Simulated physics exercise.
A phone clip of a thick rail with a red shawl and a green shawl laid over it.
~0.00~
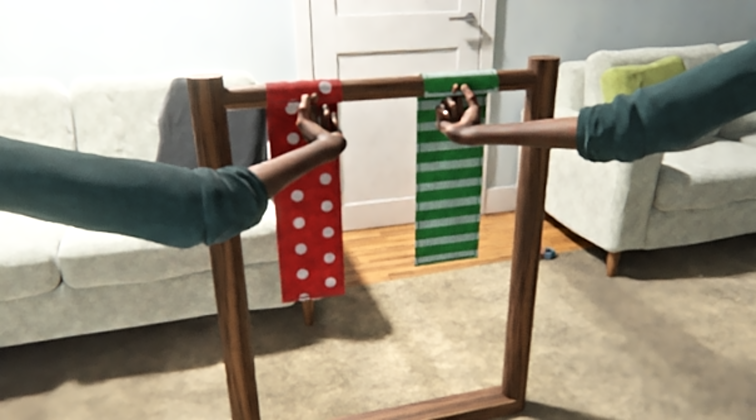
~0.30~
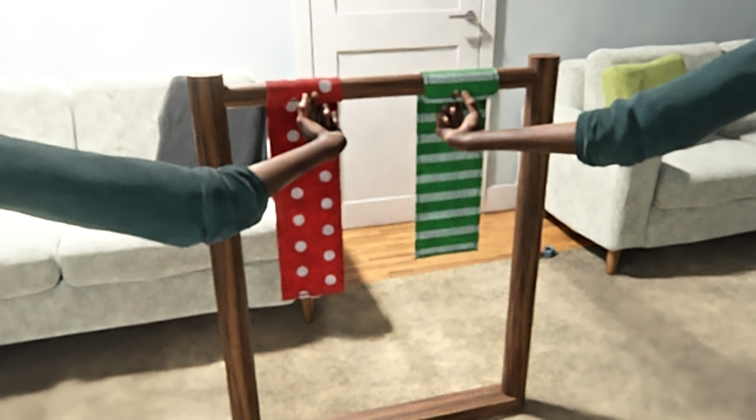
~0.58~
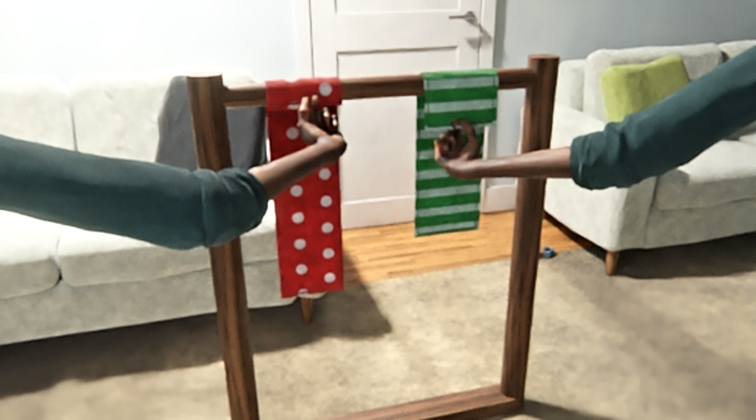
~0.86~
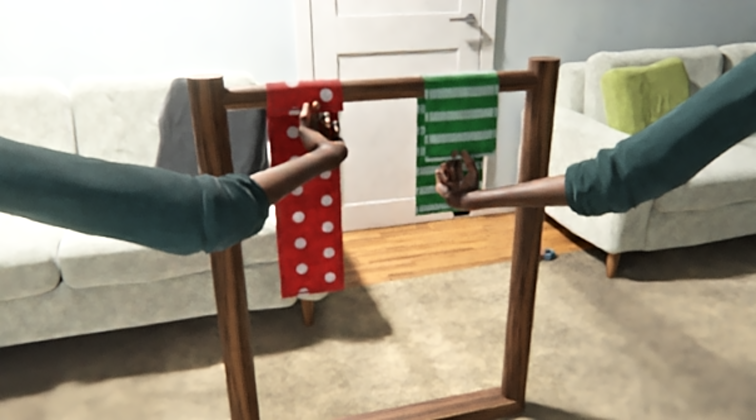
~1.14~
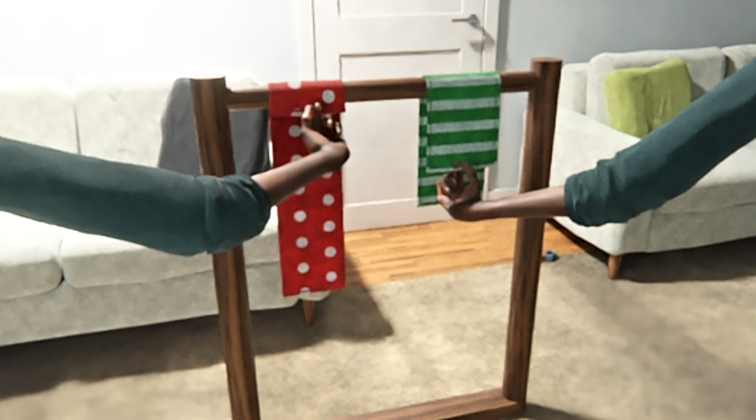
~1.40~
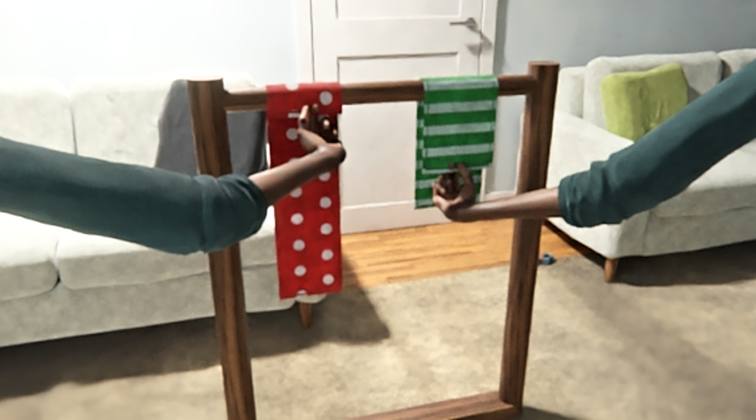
In a living room with pale sofas, a white door and a beige rug over wood flooring, the view faces a dark wooden frame at close range. A red cloth with white dots hangs over its top rail at left, a green-and-white striped one at right, with a sleeved arm reaching to each. The right hand draws the green cloth's short near end downward while its longer far end rises, then barely moves, as the left hand and red cloth stay nearly still.
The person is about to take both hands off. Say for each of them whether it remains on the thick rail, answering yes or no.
Red shawl: No; green shawl: Yes.
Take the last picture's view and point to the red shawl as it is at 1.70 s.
Approx. centre: (309, 245).
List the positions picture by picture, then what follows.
In the first frame, red shawl front hem (324, 98), back hem (329, 292); green shawl front hem (444, 90), back hem (431, 260).
In the second frame, red shawl front hem (324, 97); green shawl front hem (444, 96).
In the third frame, red shawl front hem (324, 101); green shawl front hem (443, 124).
In the fourth frame, red shawl front hem (325, 106); green shawl front hem (443, 155).
In the fifth frame, red shawl front hem (327, 108); green shawl front hem (445, 166).
In the sixth frame, red shawl front hem (324, 109), back hem (327, 289), front far shorter than the back; green shawl front hem (441, 167), back hem (431, 204), front over half the back.
Around 1.70 s, red shawl clear of the rail and dropping near (309, 245); green shawl at rest on the rail.
Around 1.94 s, red shawl clear of the rail and dropping near (317, 411); green shawl at rest on the rail.
Around 2.24 s, red shawl in a heap on the floor; green shawl at rest on the rail.
Finally, red shawl in a heap on the floor; green shawl at rest on the rail. The red shawl is pulled off by its long side and the green shawl stays on.
